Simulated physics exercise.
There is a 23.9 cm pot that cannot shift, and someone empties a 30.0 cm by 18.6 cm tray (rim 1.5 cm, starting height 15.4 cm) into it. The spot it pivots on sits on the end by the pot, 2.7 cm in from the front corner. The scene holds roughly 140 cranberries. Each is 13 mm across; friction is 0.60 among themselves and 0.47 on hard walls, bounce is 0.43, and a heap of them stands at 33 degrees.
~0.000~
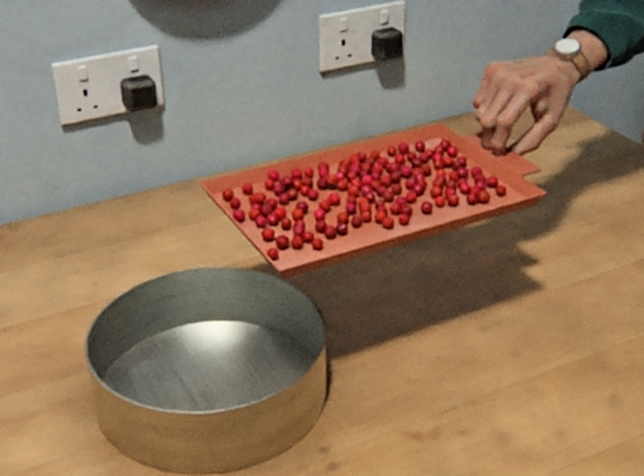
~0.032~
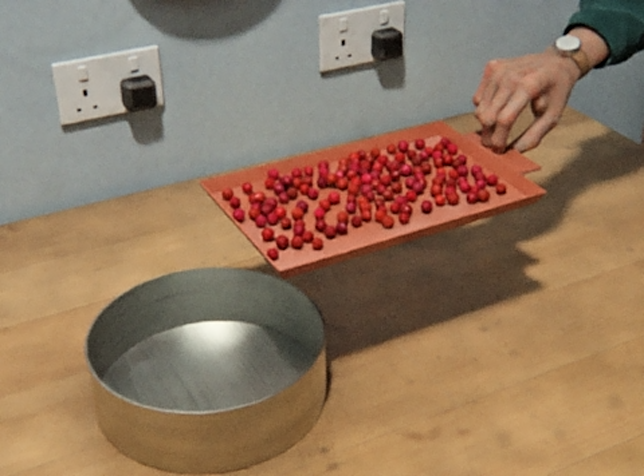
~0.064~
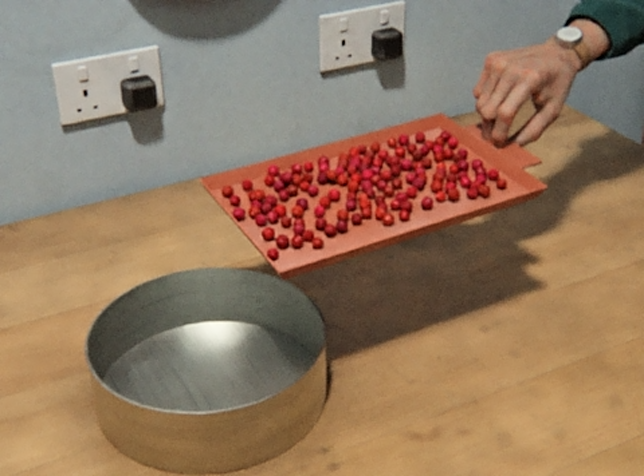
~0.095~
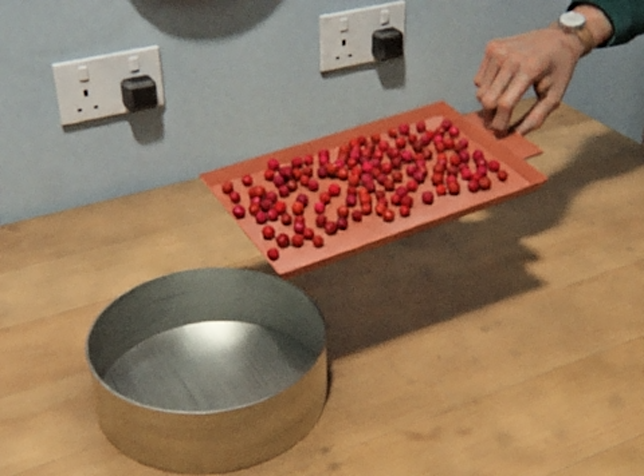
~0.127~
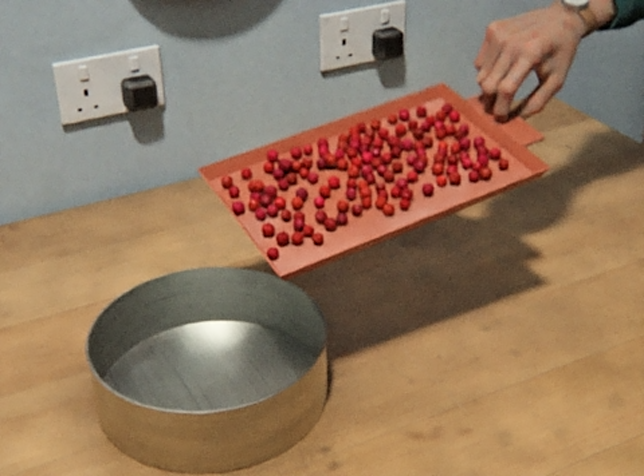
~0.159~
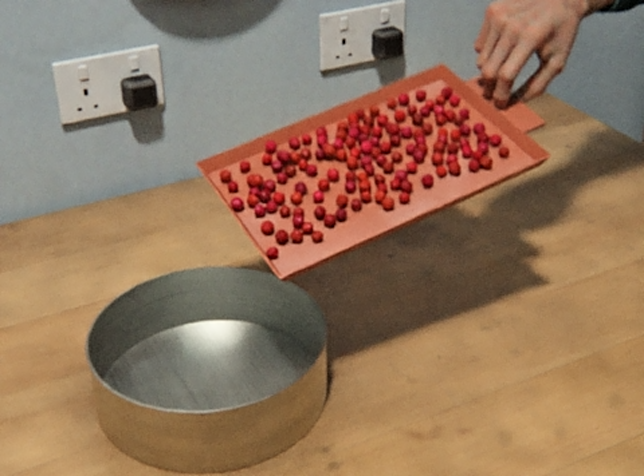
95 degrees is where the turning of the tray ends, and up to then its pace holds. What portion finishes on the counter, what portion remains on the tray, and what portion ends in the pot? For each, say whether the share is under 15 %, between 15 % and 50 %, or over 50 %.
Counter: Between 15 % and 50 %; tray: Under 15 %; pot: Over 50 %.
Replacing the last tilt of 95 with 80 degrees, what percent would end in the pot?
It would land at about 70 percent.
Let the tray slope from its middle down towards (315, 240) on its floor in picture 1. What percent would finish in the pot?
Roughly 100 % of the pieces.
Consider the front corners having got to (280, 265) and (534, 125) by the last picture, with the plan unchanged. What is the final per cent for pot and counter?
You'd end with pot at 80 and counter at 15.
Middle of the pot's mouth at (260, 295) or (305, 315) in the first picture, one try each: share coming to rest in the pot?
Estimates: 30 % and 70 %, in that order.
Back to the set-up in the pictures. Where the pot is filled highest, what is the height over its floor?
I'd put it at close to 2.5 centimetres.
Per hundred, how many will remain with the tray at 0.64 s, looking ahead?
About 50% of the load.
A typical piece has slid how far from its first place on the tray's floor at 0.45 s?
Displacement on the tray: Roughly 6 cm.
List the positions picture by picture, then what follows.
In the first picture, tray tilt 0 degrees, front corners at (283, 265) and (537, 191); middle of the pieces at (367, 191); pot at (207, 332).
In the second picture, tray tilt 1 degrees, front corners at (283, 265) and (537, 190); middle of the pieces at (367, 190).
In the third picture, tray tilt 2 degrees, front corners at (283, 266) and (538, 185); middle of the pieces at (367, 186).
In the fourth picture, tray tilt 5 degrees, front corners at (283, 267) and (539, 177), lowest corner left front; middle of the pieces at (367, 180).
In the fifth picture, tray tilt 9 degrees, front corners at (283, 268) and (540, 166), lowest corner left front; middle of the pieces at (367, 171).
In the sixth picture, tray tilt 14 degrees, front corners at (283, 270) and (541, 154), lowest corner left front; middle of the pieces at (366, 162); pot at (207, 331). Its pace works out near 140 degrees a second.
After 0.45 s, tilt 55 degrees; the tray holds 100 %, the pot 0 %.
After 0.64 s, tilt 81 degrees; the tray holds 50 %, the pot 10 %.
After 0.95 s, tilt 95 degrees; the tray holds 0 %, the pot 70 %.
By 1.7 s all is still; counter 30 %, tray 0 %, pot 70 %.
